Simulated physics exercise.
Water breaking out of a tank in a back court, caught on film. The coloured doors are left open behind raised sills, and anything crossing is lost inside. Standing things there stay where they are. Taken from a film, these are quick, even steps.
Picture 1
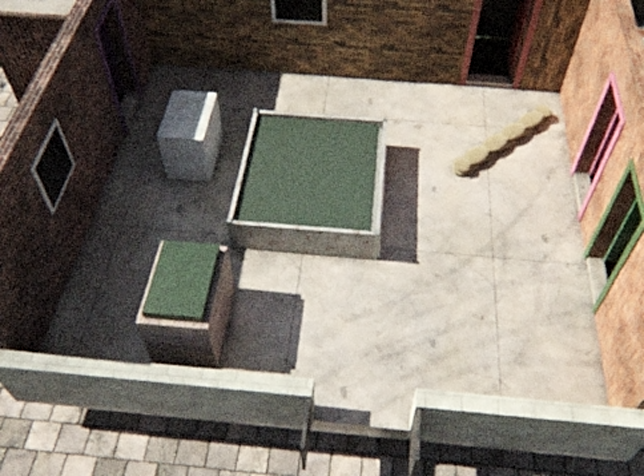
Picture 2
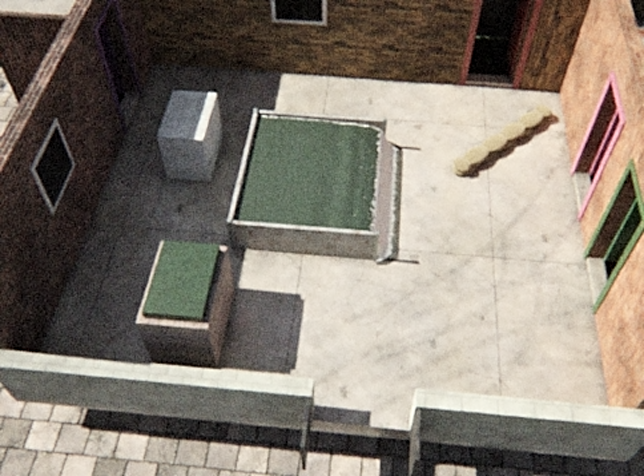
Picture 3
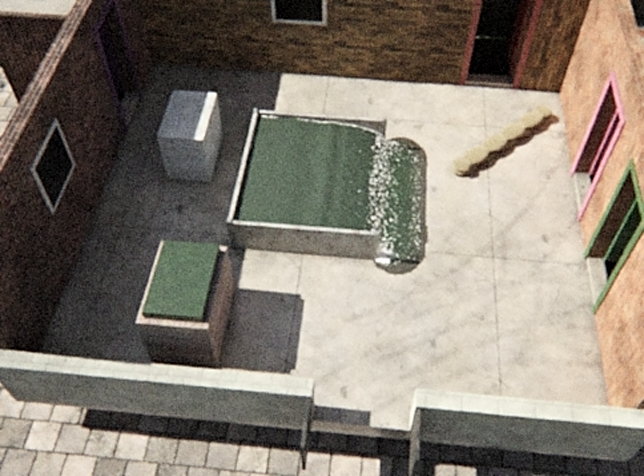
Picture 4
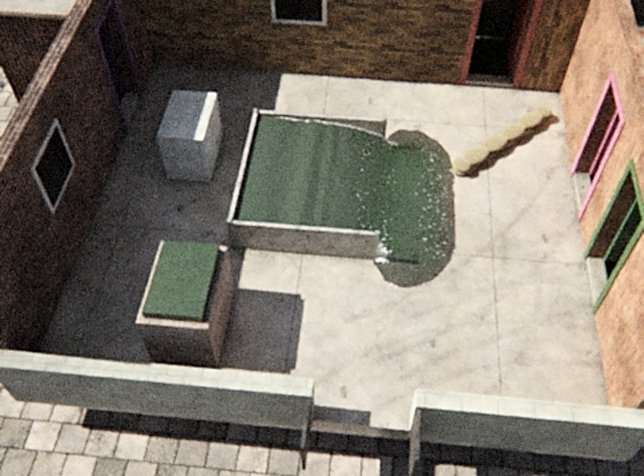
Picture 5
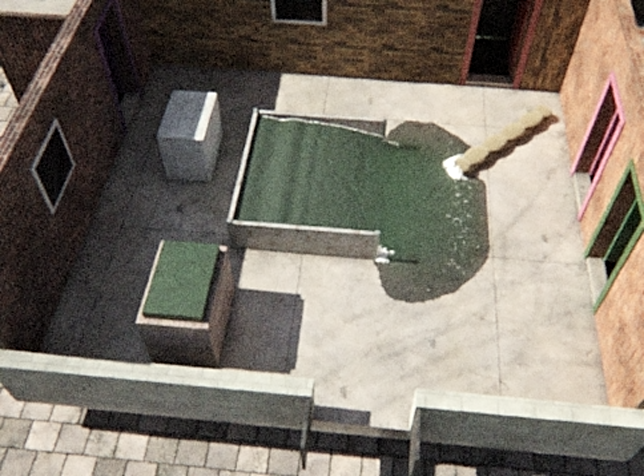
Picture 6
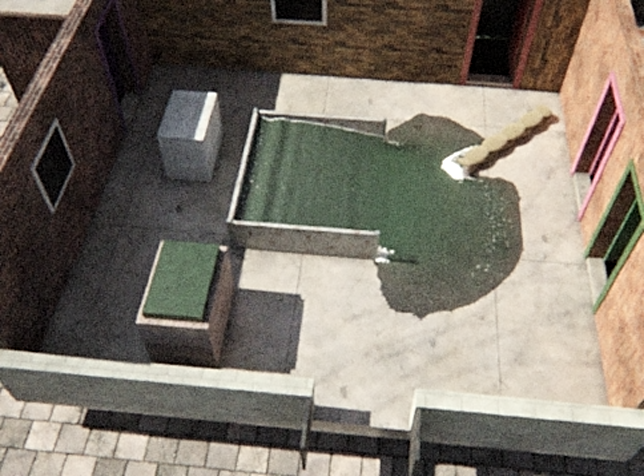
Green water breaks out through the right side of a low, square tank in a brick-walled back court, seen steadily from high above. A pale grey block stands behind and left, a green-topped box in front, a knobbly tan strip to the right, near pink-framed and green-framed openings. The water pours onto the pale paving, spreads rightward in a widening dark pool, and froths white against the strip's near end.
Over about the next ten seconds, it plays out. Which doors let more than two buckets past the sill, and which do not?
Here is the split: The pink door lets more through; the green door lets more through; the red door lets more through; the purple door keeps it to two or fewer.
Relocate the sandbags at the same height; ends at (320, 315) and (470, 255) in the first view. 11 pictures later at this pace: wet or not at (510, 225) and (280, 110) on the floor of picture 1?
One after the other: Flooded, dry.
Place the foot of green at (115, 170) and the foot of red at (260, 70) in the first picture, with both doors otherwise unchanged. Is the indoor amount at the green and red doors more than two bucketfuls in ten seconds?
Green door: Stays below the line; red door: Stays below the line.
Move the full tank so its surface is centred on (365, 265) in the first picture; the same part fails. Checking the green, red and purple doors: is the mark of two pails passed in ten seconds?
As I see it, green gets swamped, red stays within limits, and purple stays within limits.
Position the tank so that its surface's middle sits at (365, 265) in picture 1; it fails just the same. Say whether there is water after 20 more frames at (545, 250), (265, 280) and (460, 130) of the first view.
In that order: Reached by the flood, not reached, not reached.
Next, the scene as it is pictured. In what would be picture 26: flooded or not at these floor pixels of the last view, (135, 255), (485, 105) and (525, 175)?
In that order the points end up high and dry, soaked and soaked.
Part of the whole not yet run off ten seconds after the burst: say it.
Close to 78 %.
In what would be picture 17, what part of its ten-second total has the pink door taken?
Working it through, I arrive at 35 %.
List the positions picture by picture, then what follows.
In the first picture, the water tank at (312, 171) is whole and still.
In the second picture, the front is at (387, 260), out from the gap at (378, 190).
In the third picture, water pours out at (378, 192) and has run to (395, 270).
In the fourth picture, water pours out at (378, 193) and has run to (414, 134).
In the fifth picture, the front is at (453, 284), out from the gap at (378, 193).
In the sixth picture, water pours out at (378, 193) and has run to (514, 258).
A moment on, water covers 25 % of the floor; the pink door under two buckets in, the green door under two buckets in, the red door not reached, the purple door not reached.
Next, water covers 35 % of the floor; the pink door over two buckets in, the green door over two buckets in, the red door under two buckets in, the purple door not reached.
Then, water covers 40 % of the floor; the pink door far over two buckets in, the green door far over two buckets in, the red door over two buckets in, the purple door not reached.
Later, water covers 60 % of the floor; the pink door far over two buckets in, the green door far over two buckets in, the red door far over two buckets in, the purple door not reached.
In the end, water covers 85 % of the floor; the pink door far over two buckets in, the green door far over two buckets in, the red door far over two buckets in, the purple door not reached.
